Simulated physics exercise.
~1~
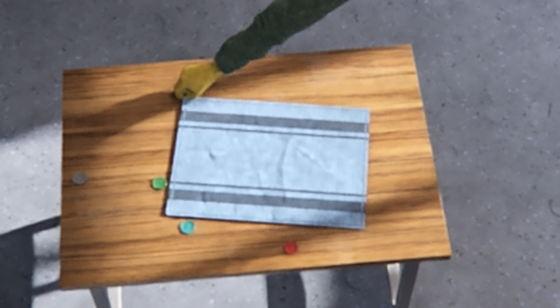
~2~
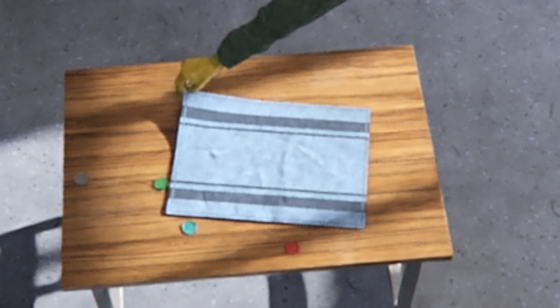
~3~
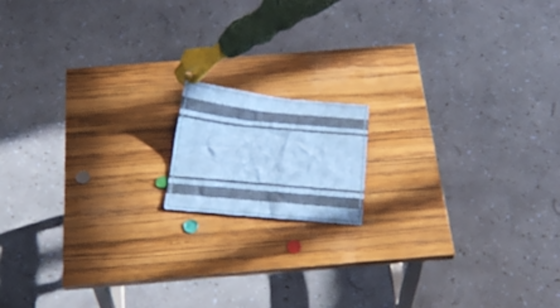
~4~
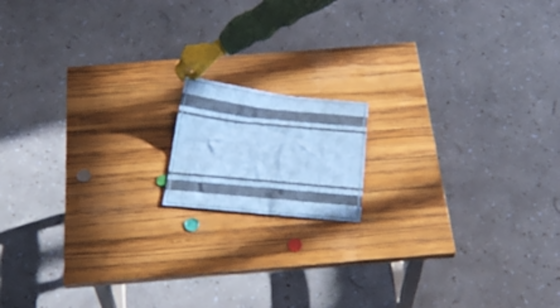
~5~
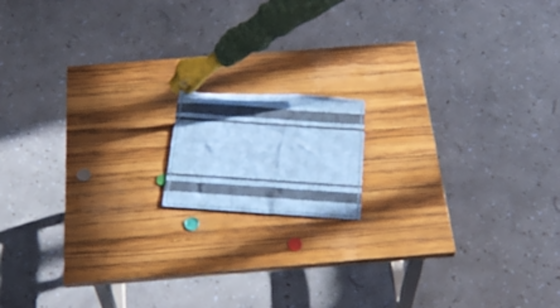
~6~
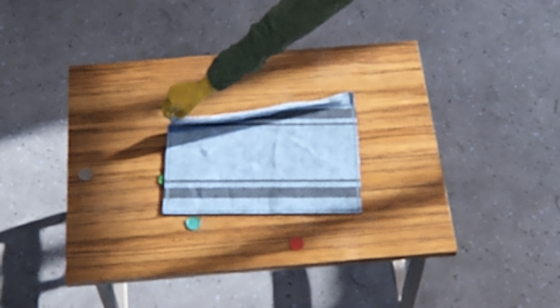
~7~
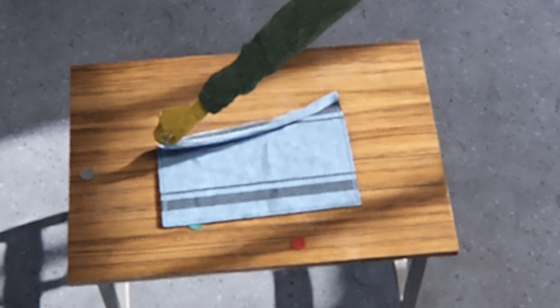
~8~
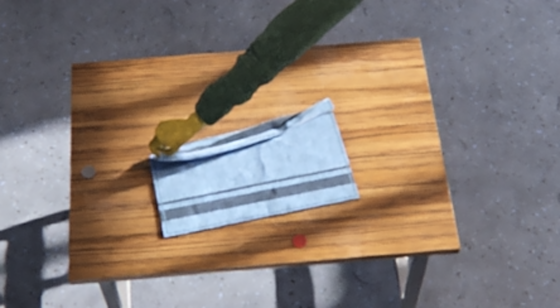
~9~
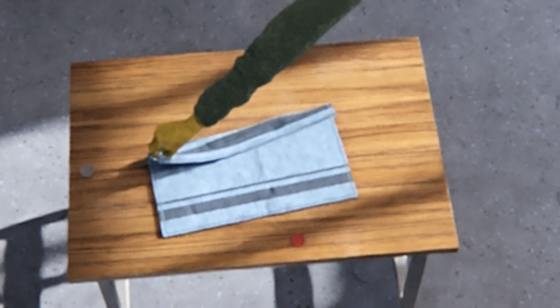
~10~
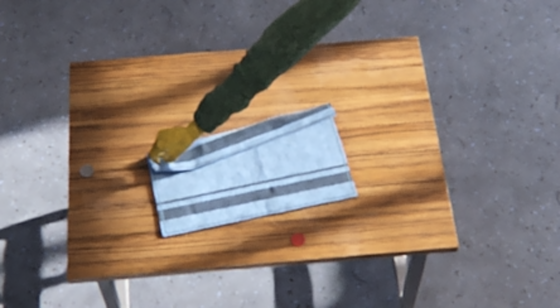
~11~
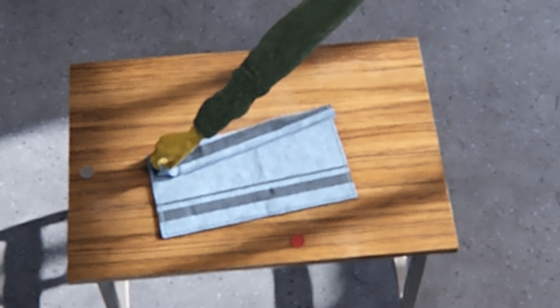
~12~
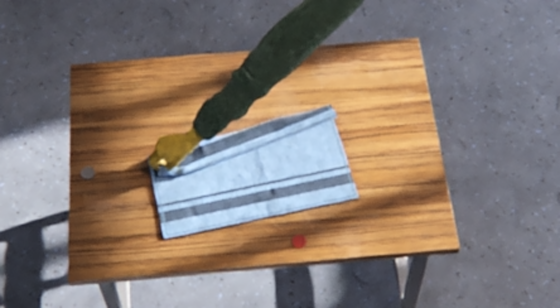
Striped blue tea towel being pinched by a yellow-gloved hand and dragged askew on a wooden table, covering green and teal discs.
